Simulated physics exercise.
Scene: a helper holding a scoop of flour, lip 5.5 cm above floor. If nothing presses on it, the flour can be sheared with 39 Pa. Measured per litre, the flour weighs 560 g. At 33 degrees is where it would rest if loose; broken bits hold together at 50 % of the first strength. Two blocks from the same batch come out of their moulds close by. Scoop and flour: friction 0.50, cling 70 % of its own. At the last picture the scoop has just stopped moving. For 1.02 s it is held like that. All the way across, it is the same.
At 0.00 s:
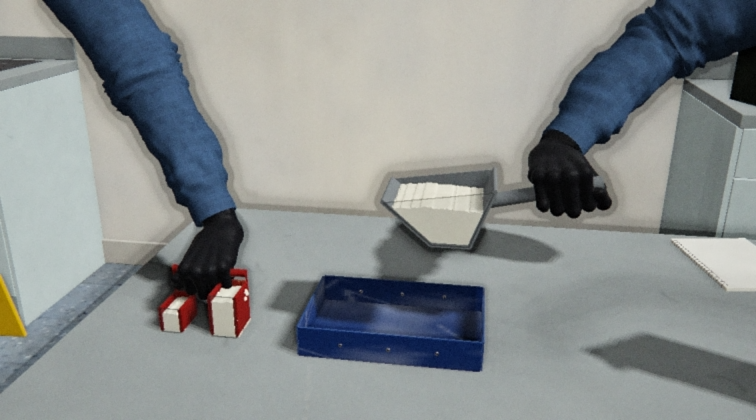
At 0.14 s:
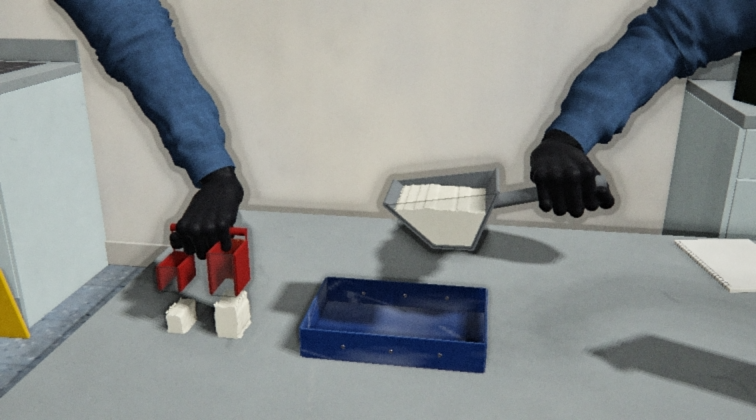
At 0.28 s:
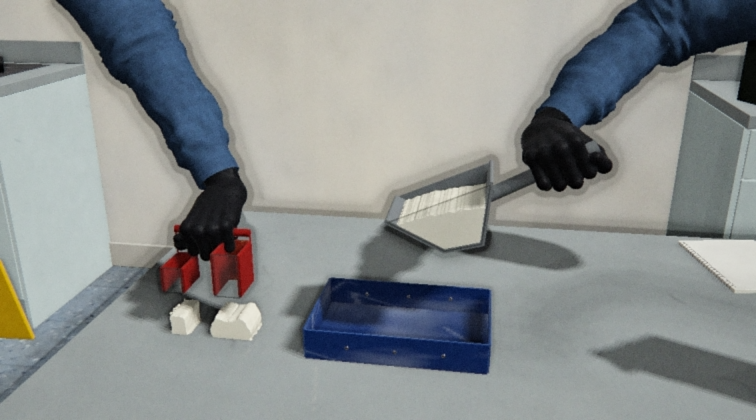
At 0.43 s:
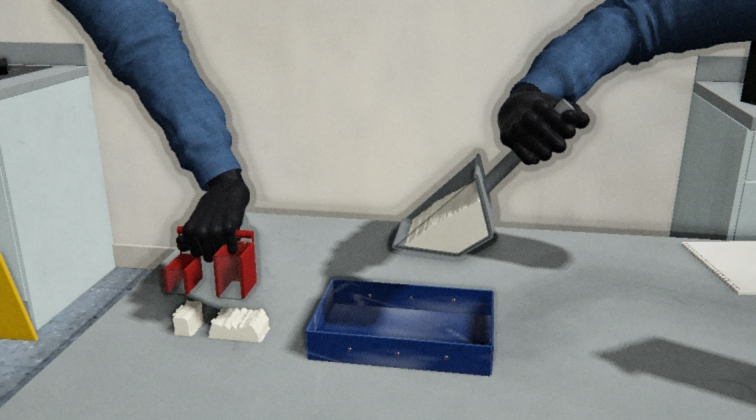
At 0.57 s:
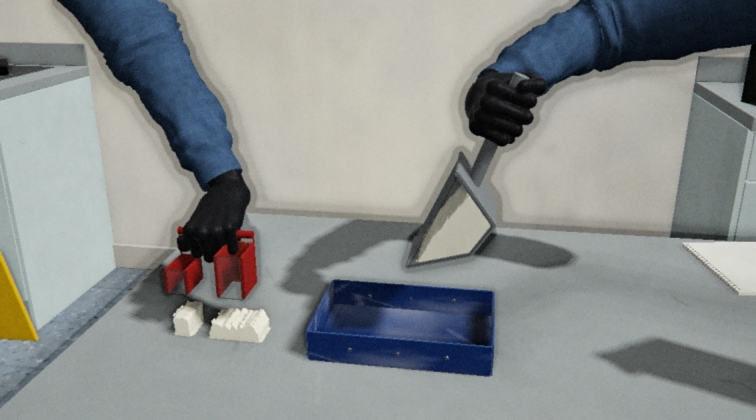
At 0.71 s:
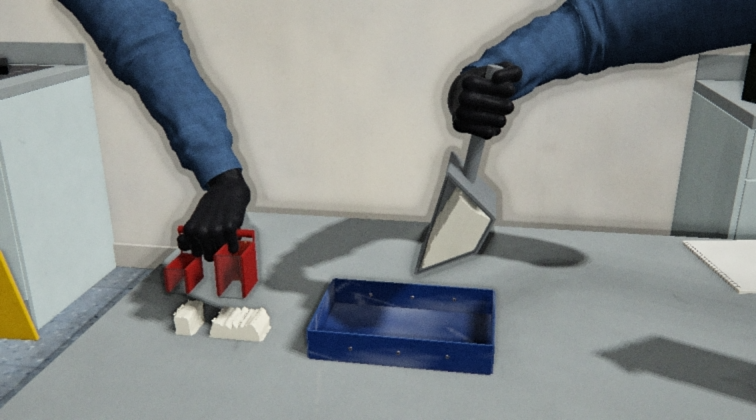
A person lifts red moulds off two white blocks, then tilts a scoop of flour steeply.
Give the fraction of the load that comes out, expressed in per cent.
Near 47 out of 100.
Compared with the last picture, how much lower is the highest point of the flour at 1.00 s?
The gap comes to some 2.5 centimetres.
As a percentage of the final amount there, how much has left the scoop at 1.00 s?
Close to 40 in a hundred.
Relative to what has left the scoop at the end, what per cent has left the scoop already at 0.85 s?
My estimate: Some 0 per cent.
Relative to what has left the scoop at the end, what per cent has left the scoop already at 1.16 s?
The figure comes out at some 100 percent.
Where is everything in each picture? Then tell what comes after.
Lip at (384, 201), tilt 0 degrees; top of the flour at (426, 207); blocks stand 3.1 cm, 5.8 cm (left to right), in the first frame.
Lip at (386, 203), tilt 1 degrees; top of the flour at (429, 208); blocks stand 3.1 cm, 5.2 cm (left to right), in the second frame.
Lip at (387, 220), tilt 16 degrees; top of the flour at (481, 208); blocks stand 3.1 cm, 3.5 cm (left to right), in the third frame.
Lip at (394, 244), tilt 36 degrees; top of the flour at (479, 202); blocks stand 3.1 cm, 2.7 cm (left to right), in the fourth frame.
Lip at (407, 264), tilt 57 degrees; top of the flour at (467, 198); blocks stand 3.1 cm, 2.7 cm (left to right), in the fifth frame.
Lip at (415, 271), tilt 66 degrees; top of the flour at (462, 200); blocks stand 3.1 cm, 2.7 cm (left to right), in the sixth frame.
After 0.85 s, the scoop is at 66 degrees and 0 % has left it.
After 1.00 s, the scoop is at 66 degrees and 20 % has left it.
After 1.16 s, the scoop is at 66 degrees and 47 % has left it.
After 1.32 s, the scoop is at 66 degrees and 47 % has left it.
After 1.52 s, at the end, the scoop is at 66 degrees and 47 % has left it.
